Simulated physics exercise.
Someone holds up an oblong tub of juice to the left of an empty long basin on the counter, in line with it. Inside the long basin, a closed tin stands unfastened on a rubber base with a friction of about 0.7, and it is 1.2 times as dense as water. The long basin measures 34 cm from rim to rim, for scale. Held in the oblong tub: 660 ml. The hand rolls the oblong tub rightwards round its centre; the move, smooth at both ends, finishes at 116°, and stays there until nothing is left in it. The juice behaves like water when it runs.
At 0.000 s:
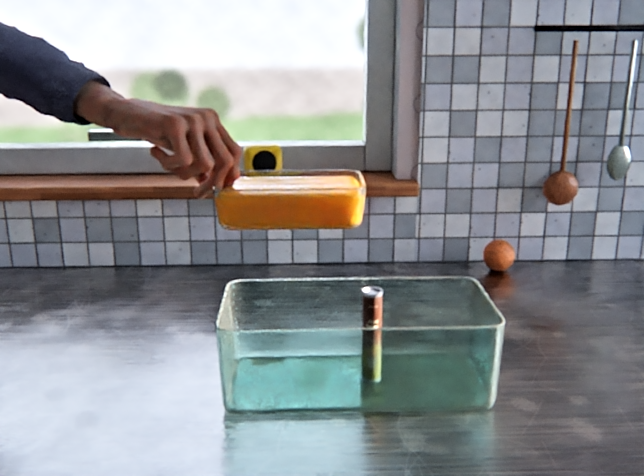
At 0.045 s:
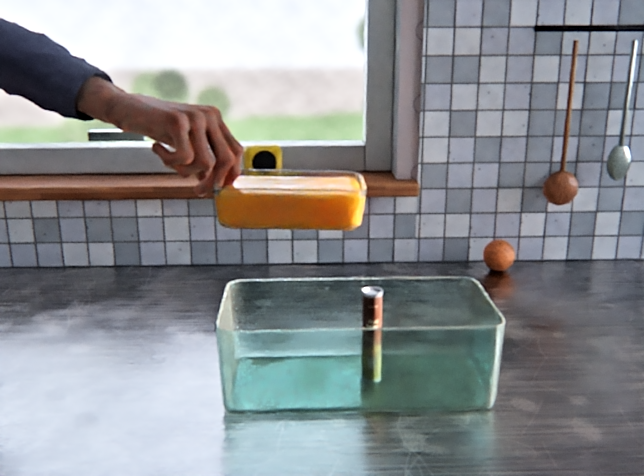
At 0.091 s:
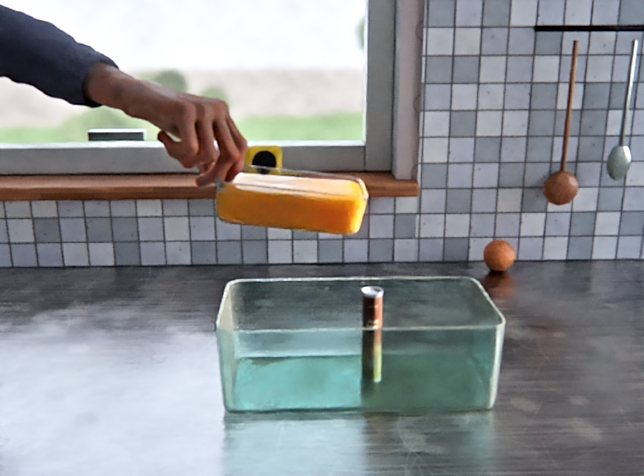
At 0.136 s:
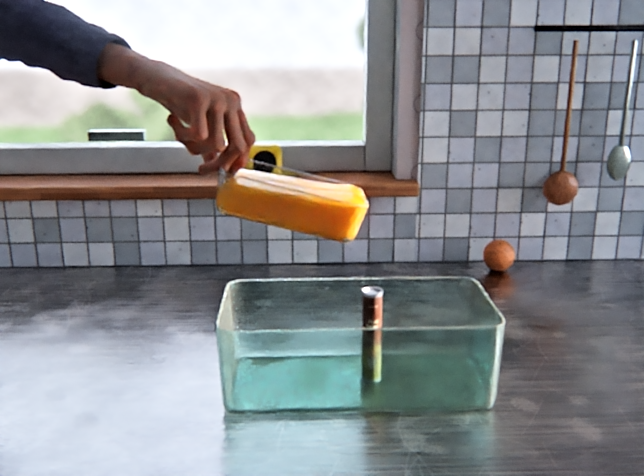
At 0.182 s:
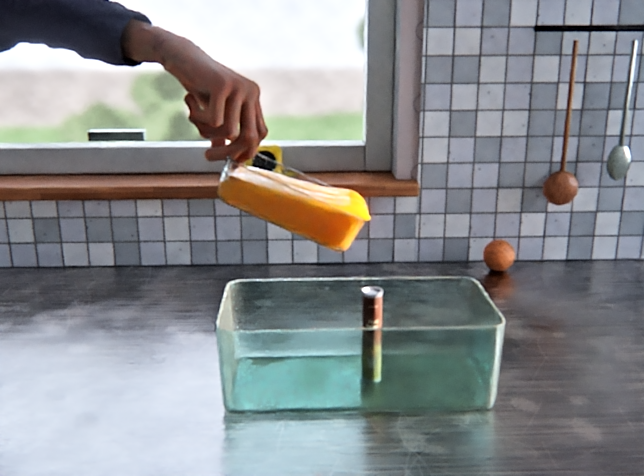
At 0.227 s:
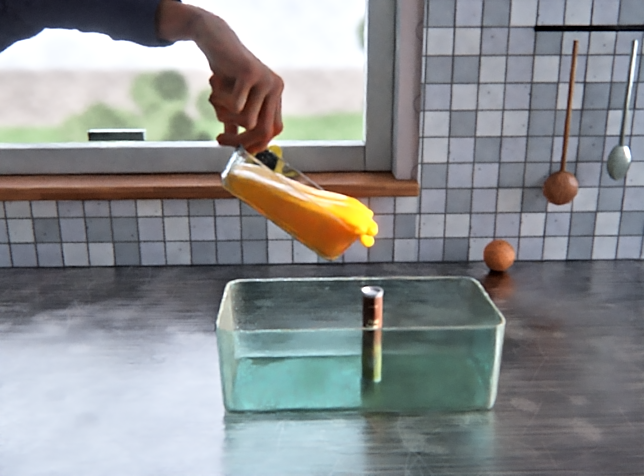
Kitchen counter by a window, a hand tilting an oblong tub of orange juice rightwards above a long clear basin, juice bulging over its edge.
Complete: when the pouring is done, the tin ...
... is still on its feet.
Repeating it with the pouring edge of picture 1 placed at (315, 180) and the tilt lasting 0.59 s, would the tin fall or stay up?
It tumbles.
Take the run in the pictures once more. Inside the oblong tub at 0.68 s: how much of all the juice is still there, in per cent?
0 in a hundred, give or take.
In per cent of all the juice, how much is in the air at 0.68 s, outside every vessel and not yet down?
Near 8 in a hundred.
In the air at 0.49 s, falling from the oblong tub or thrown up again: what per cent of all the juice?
Near 8 per cent of it all.
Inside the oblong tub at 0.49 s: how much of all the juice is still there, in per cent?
6 %.
After 0.49 s the tilt is 107° and 6 per cent is still to pour; the tin stands where it began.
After 0.68 s the tilt is 116° and 0 per cent is still to pour; the tin stands where it began.
After 0.87 s the tilt is 116° and 0 per cent is still to pour; the tin stands where it began.
After 1.09 s the tilt is 116° and 0 per cent is still to pour; the tin stands where it began.
In the end the tin stands where it began.
